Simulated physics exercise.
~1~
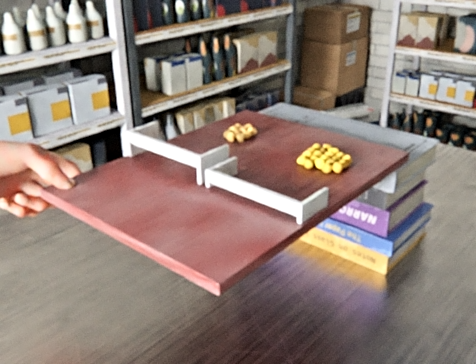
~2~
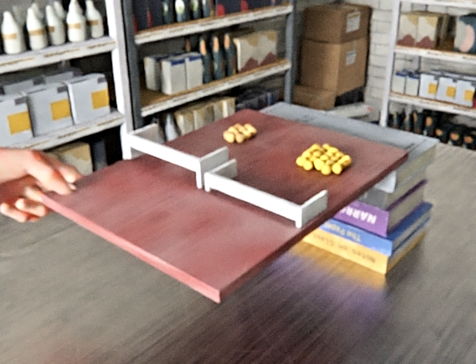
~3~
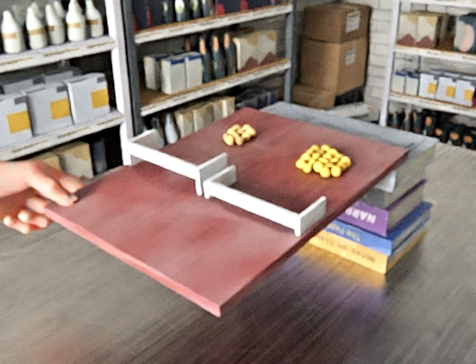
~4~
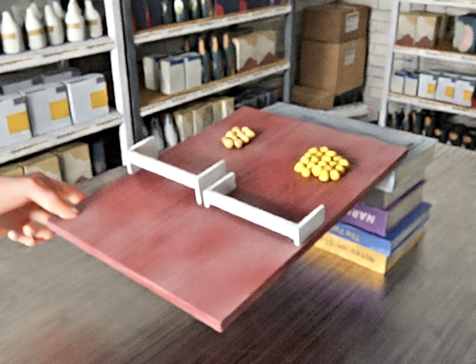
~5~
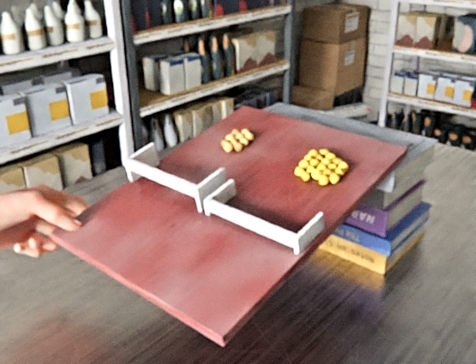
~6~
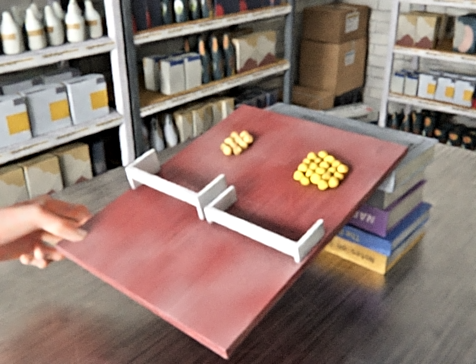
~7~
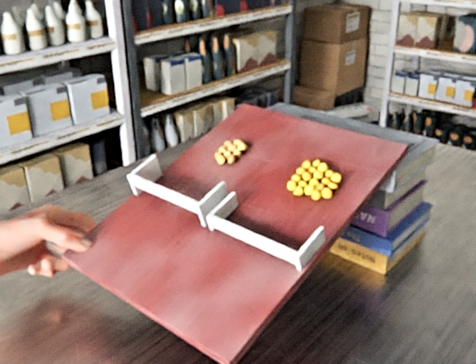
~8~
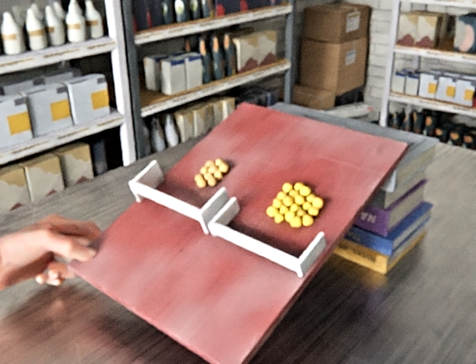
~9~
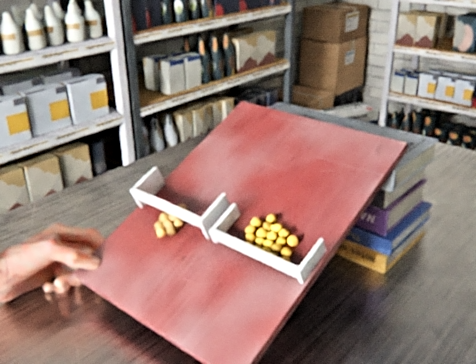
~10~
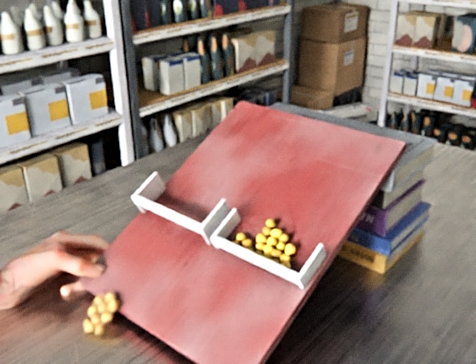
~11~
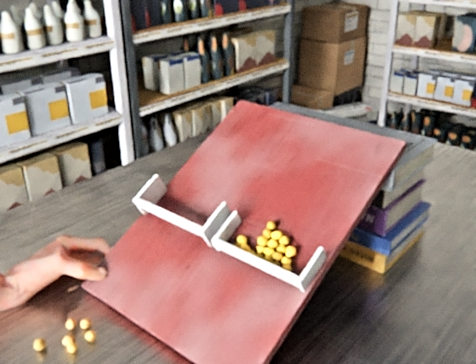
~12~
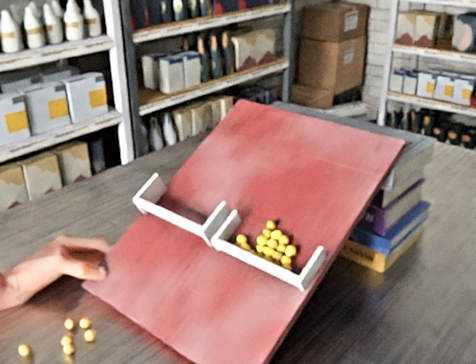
To begin with, a hand at the left holds a reddish board nearly level, its far end propped on a stack of books, with two clusters of small yellow pieces above two white barriers. The hand gradually lowers its end toward the counter, and the board tilts more steeply. Both clusters stay put at first, then slide down toward the barriers. The smaller cluster passes under the left barrier, while the larger one is stopped by the right barrier. The smaller cluster runs off the lower edge and scatters on the counter, while the larger stays heaped behind its barrier.
